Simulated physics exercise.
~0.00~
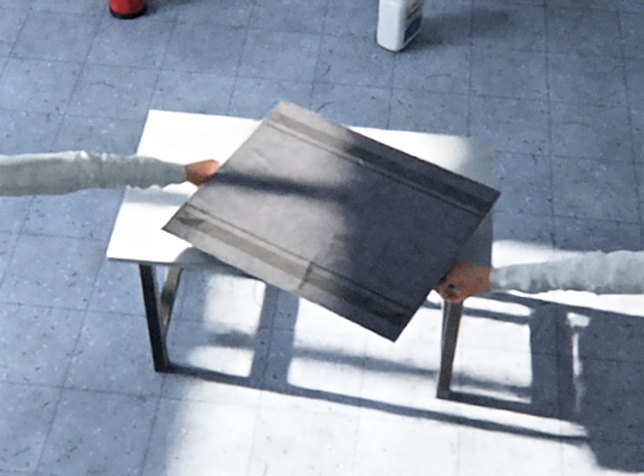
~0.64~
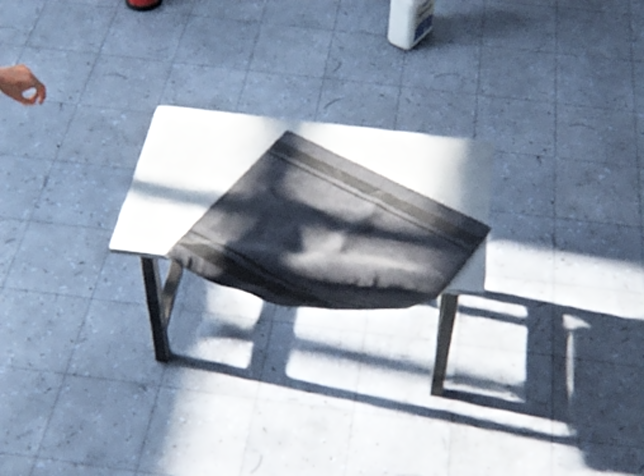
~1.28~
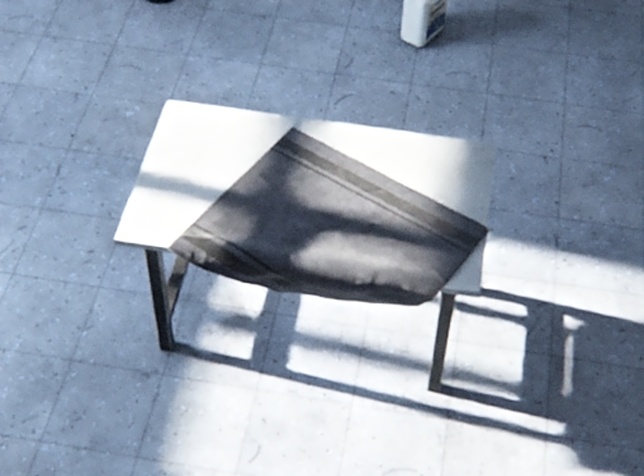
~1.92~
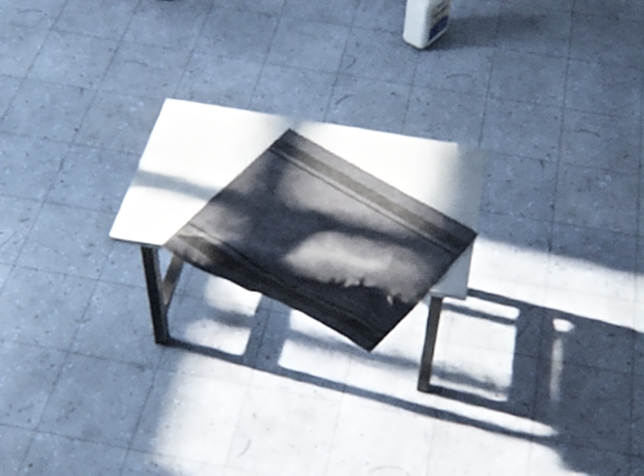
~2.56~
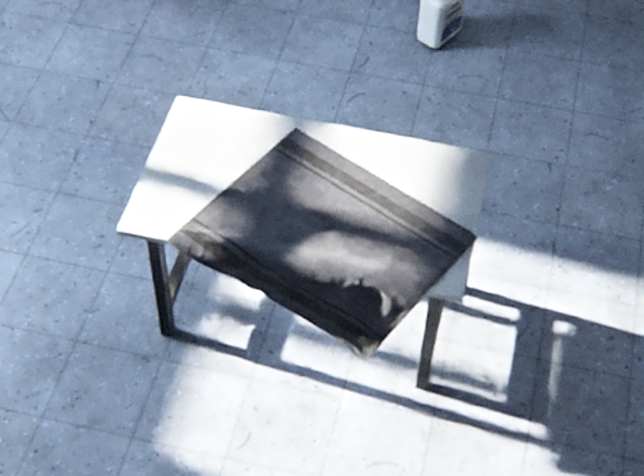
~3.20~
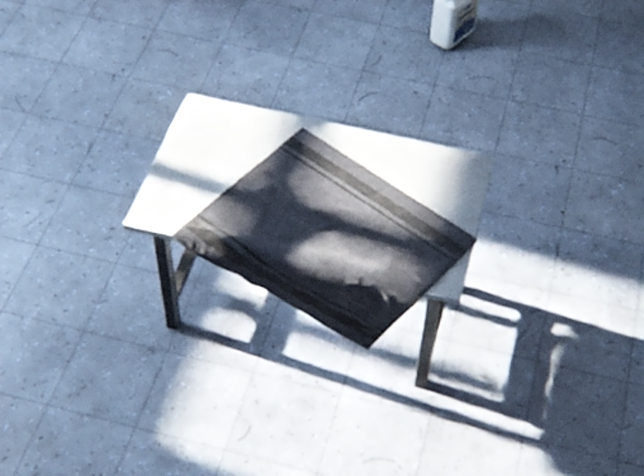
The clip opens on two hands, one at the left and one at the right, holding a dark grey cloth with striped borders flat above a white side table on a tiled, sunlit floor. The hands let go and withdraw, and the cloth drops onto the tabletop with its near part jutting past the front edge. That overhanging part sags into a curve, then shows as a pointed corner hanging below the edge. The view drifts slightly around the table while the cloth barely shifts. At the end it still rests on the table, its corner hanging over the front.
